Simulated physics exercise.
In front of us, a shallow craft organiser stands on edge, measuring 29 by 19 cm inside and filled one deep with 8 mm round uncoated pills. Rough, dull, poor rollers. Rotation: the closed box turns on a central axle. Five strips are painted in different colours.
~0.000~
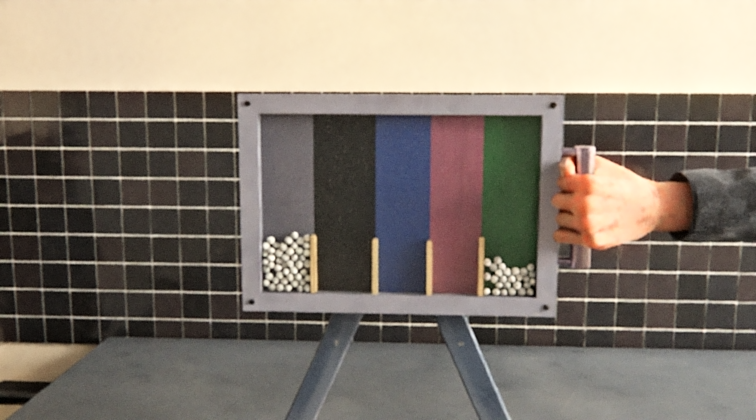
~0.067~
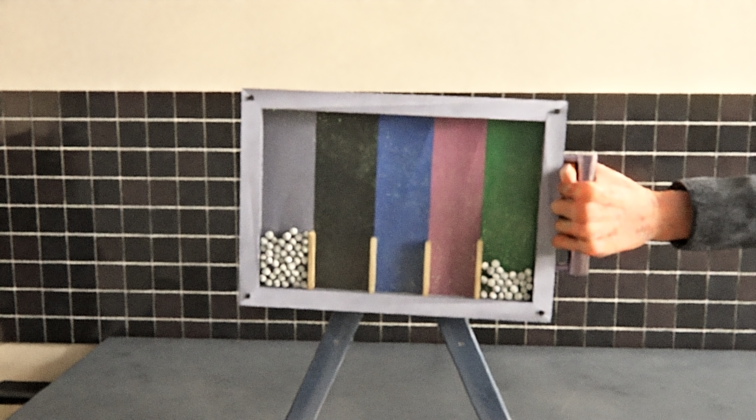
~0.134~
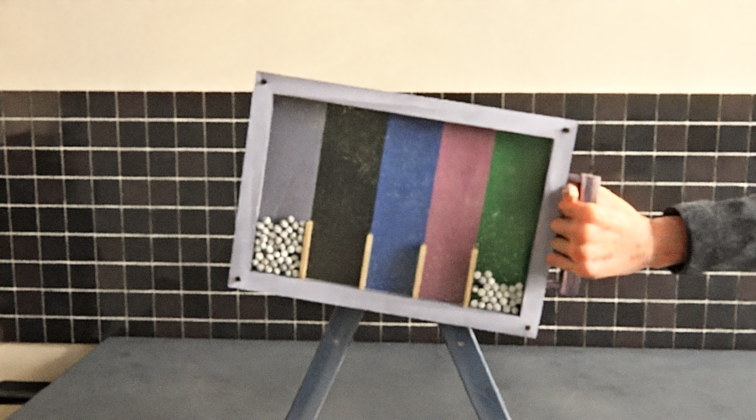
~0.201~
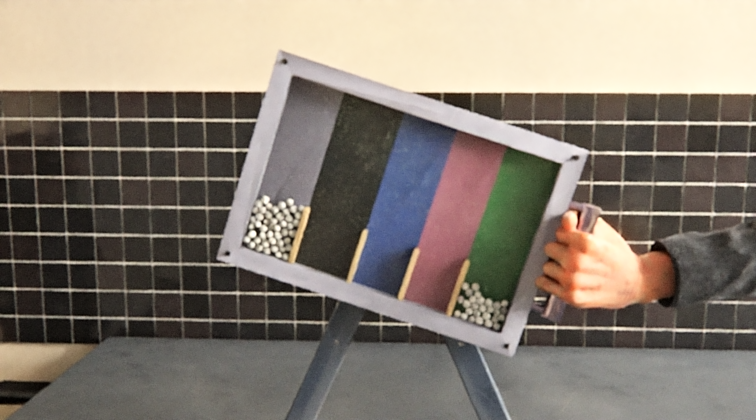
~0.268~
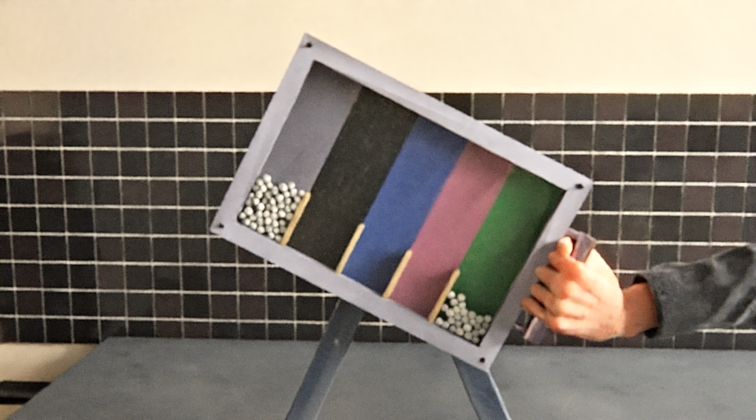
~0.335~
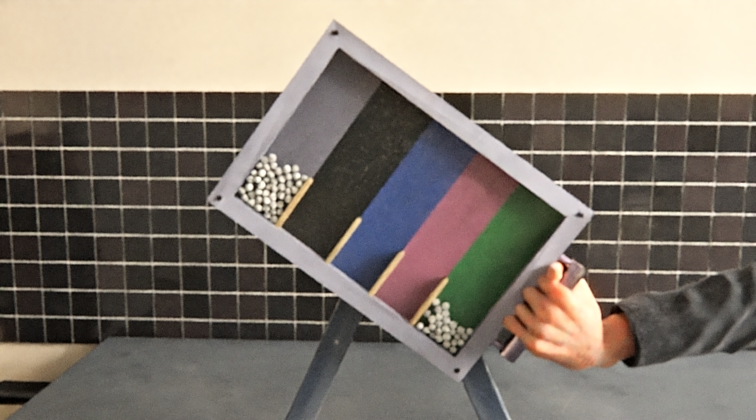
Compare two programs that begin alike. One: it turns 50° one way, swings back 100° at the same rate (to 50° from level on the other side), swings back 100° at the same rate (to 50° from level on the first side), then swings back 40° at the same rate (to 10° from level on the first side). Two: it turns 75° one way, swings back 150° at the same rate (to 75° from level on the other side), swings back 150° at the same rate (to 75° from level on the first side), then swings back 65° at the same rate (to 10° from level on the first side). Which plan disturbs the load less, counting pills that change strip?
Pick: The initial plan.
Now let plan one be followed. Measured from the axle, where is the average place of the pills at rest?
Some 4 cm left and 6 cm below.
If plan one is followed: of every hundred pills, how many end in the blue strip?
I'd estimate close to 0 per cent.
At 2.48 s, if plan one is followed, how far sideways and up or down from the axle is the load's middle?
About 6 cm left and 5 cm below.
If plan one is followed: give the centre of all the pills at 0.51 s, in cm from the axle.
Roughly 7 centimetres to the left and 2 centimetres below.
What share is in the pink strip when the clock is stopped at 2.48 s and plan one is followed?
Reading: Around 0 per cent of the load.
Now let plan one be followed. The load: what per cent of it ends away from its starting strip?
About 5 percent.
Plan one. After 0.51 s, it stands 50° clockwise; green 35 %, grey 65 %; 0 % have changed strip.
After 2.48 s, it stands 30° clockwise; green 35 %, black 5 %, grey 60 %; 5 % have changed strip.
After 2.70 s, it stands 10° clockwise; green 35 %, black 5 %, grey 60 %; 5 % have changed strip.
All still by 3.2 s, it stands 10° clockwise; pink 0 %, blue 0 %, green 35 %, black 5 %, grey 60 %; 5 % have changed strip.
Plan two would end with pink 5 %, blue 5 %, green 40 %, black 10 %, grey 40 %; 25 % have changed strip.
